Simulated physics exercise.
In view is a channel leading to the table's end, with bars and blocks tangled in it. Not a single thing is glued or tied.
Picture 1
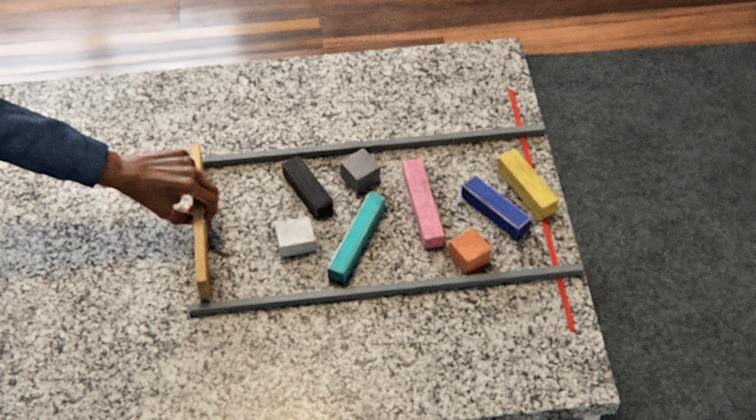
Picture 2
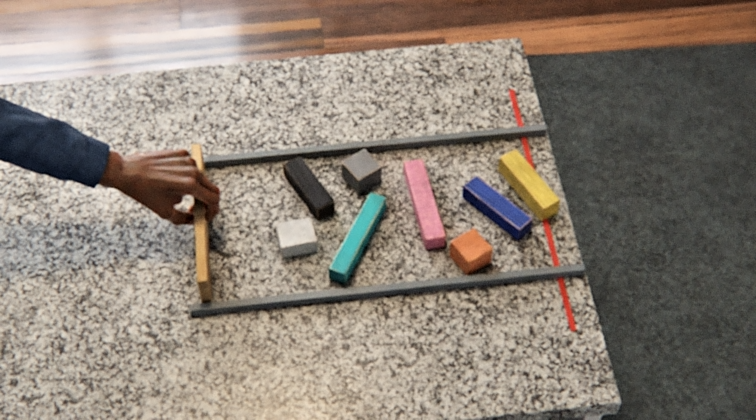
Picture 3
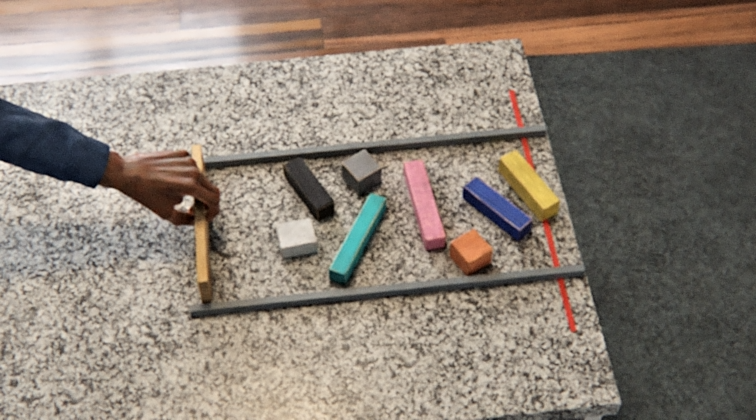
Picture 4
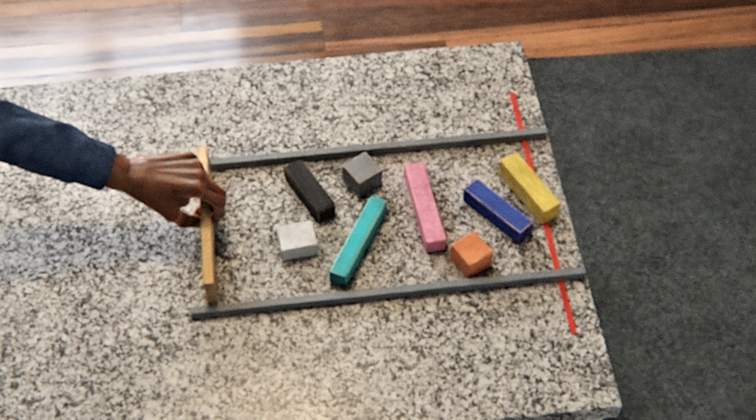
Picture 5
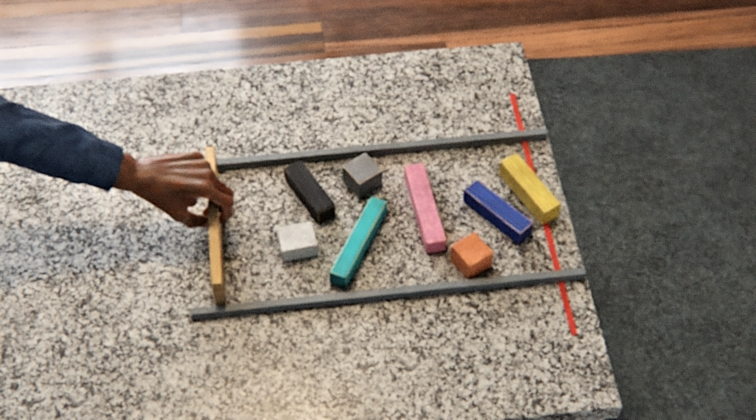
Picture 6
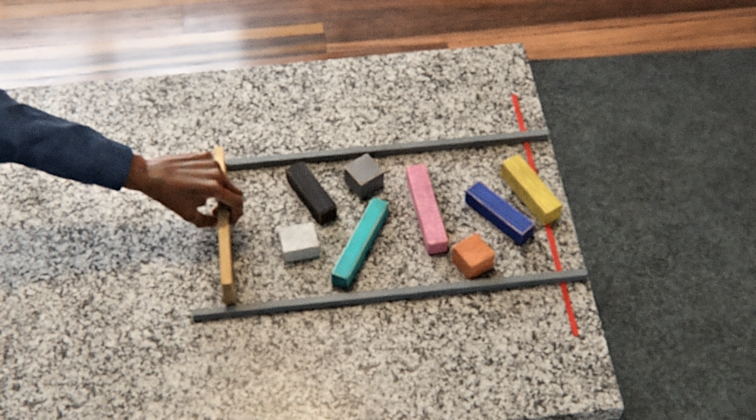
At first, a hand holds a wooden board upright across the left end of a channel between two grey rails, with colourful bars and blocks scattered to its right and a red tape line beyond. Then the hand slides the board slightly right, leaving a gap before the pieces, which stay essentially still.
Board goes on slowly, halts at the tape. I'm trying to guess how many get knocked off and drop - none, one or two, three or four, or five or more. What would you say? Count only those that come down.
A lot - five plus.
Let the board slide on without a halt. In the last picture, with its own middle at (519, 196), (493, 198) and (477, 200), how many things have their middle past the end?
4, 2 and 1.
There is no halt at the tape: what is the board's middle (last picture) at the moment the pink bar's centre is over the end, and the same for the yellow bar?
Approx. (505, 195) / approx. (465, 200) for the other.
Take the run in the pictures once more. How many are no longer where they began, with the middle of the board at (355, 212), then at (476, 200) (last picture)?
So 4, and at the other place 8.
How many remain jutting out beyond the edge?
1, I think.
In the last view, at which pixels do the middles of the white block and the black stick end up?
The white block at (565, 216), the black stick at (546, 171).
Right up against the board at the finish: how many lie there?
Count recorded: 2.
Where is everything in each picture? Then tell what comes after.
The first picture shows yellow bar (527, 184); blue stick (496, 207); orange block (470, 252); board (200, 222); tape (539, 201).
The second picture shows blue stick (497, 207); grey block (362, 172).
The third picture shows orange block (471, 252); white block (296, 238).
The fourth picture shows yellow bar (529, 188); turquoise stick (359, 241).
The fifth picture shows blue stick (498, 211); board (215, 225).
The sixth picture shows yellow bar (531, 190); blue stick (499, 212); orange block (473, 257); board (224, 225); tape (543, 206).
Soon after, none off yet; yellow bar at rest near (531, 190); blue stick at rest near (499, 212); orange block at rest near (473, 257).
Then, none off yet; yellow bar moved a little near (545, 186); blue stick moved a little near (529, 209); orange block moved well along near (526, 254).
At rest, the number that fall off is five or more; fallen, turquoise stick, grey block, pink bar, orange block, blue stick and yellow bar.
